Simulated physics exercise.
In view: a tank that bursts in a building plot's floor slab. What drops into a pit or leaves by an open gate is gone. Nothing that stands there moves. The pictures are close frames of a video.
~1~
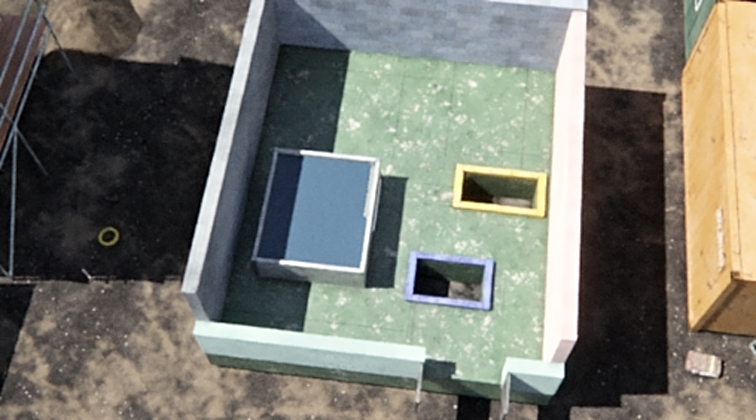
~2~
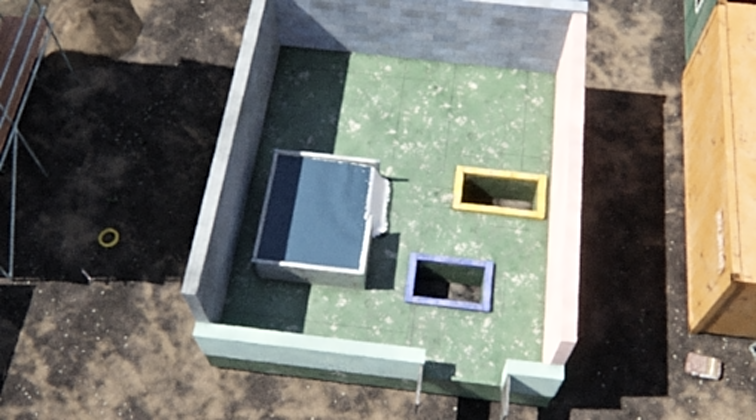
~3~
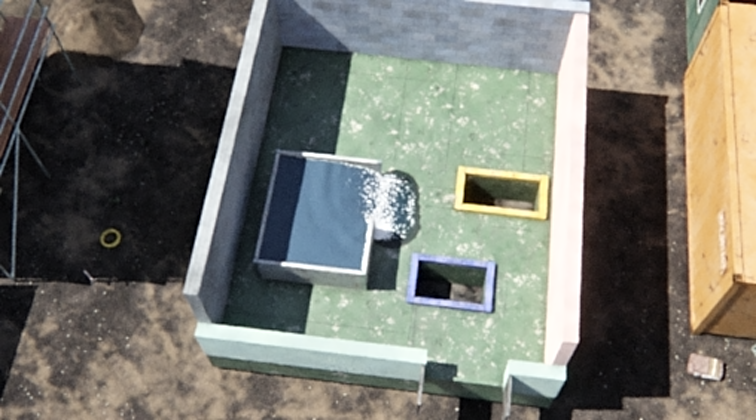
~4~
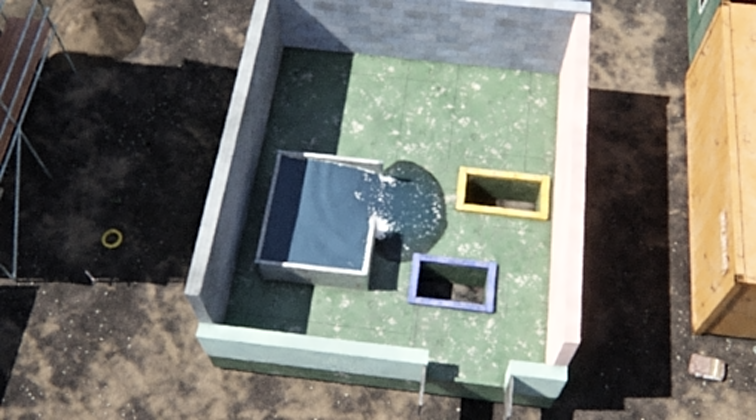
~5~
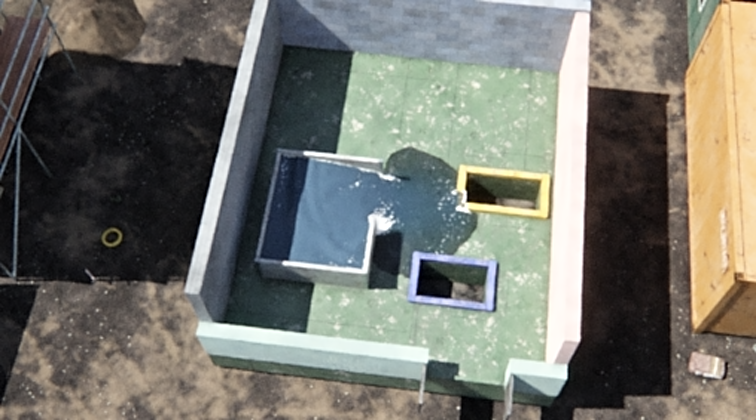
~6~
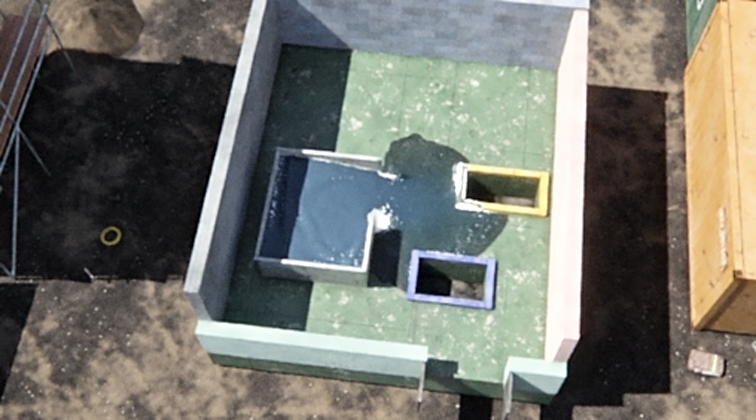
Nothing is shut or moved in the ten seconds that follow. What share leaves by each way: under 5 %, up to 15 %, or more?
In the end: The gate takes between 5 and 15 %; the yellow pit takes more than 15 %; the blue pit takes less than 5 %.
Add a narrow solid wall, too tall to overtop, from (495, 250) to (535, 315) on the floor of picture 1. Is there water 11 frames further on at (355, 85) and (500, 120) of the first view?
As listed: Not flooded, awash.
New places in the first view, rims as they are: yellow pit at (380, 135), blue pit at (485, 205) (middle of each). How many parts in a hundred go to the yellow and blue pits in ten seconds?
Roughly, in per cent: Yellow 0, blue 20.
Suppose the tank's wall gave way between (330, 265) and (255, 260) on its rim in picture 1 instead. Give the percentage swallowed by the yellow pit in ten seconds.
Per cent: Yellow 2.
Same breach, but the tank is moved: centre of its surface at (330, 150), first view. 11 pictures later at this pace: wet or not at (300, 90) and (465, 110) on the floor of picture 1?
One after the other: Clear, under water.
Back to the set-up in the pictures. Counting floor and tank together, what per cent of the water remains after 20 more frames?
About 84 per cent.
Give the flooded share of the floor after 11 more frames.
I make it 40 per cent.
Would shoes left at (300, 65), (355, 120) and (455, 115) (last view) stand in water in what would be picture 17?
One after the other: Not flooded, dry, flooded.
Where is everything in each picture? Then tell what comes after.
The water tank at (318, 210) is whole and still, in the first frame.
Water pours out at (373, 202) and has run to (380, 235), in the second frame.
Water pours out at (375, 202) and has run to (410, 236), in the third frame.
The front is at (441, 229), out from the gap at (376, 203), in the fourth frame.
Water pours out at (376, 202) and has run to (470, 228), in the fifth frame.
Water pours out at (375, 200) and has run to (500, 226), in the sixth frame.
A moment on, water covers 25 % of the floor; the gate 0 %, the yellow pit 4 %, the blue pit 0 %.
Next, water covers 40 % of the floor; the gate 0 %, the yellow pit 9 %, the blue pit 0 %.
Then, water covers 45 % of the floor; the gate 1 %, the yellow pit 14 %, the blue pit 1 %.
Later, water covers 75 % of the floor; the gate 6 %, the yellow pit 19 %, the blue pit 1 %.
In the end, water covers 95 % of the floor; the gate 10 %, the yellow pit 20 %, the blue pit 1 %.
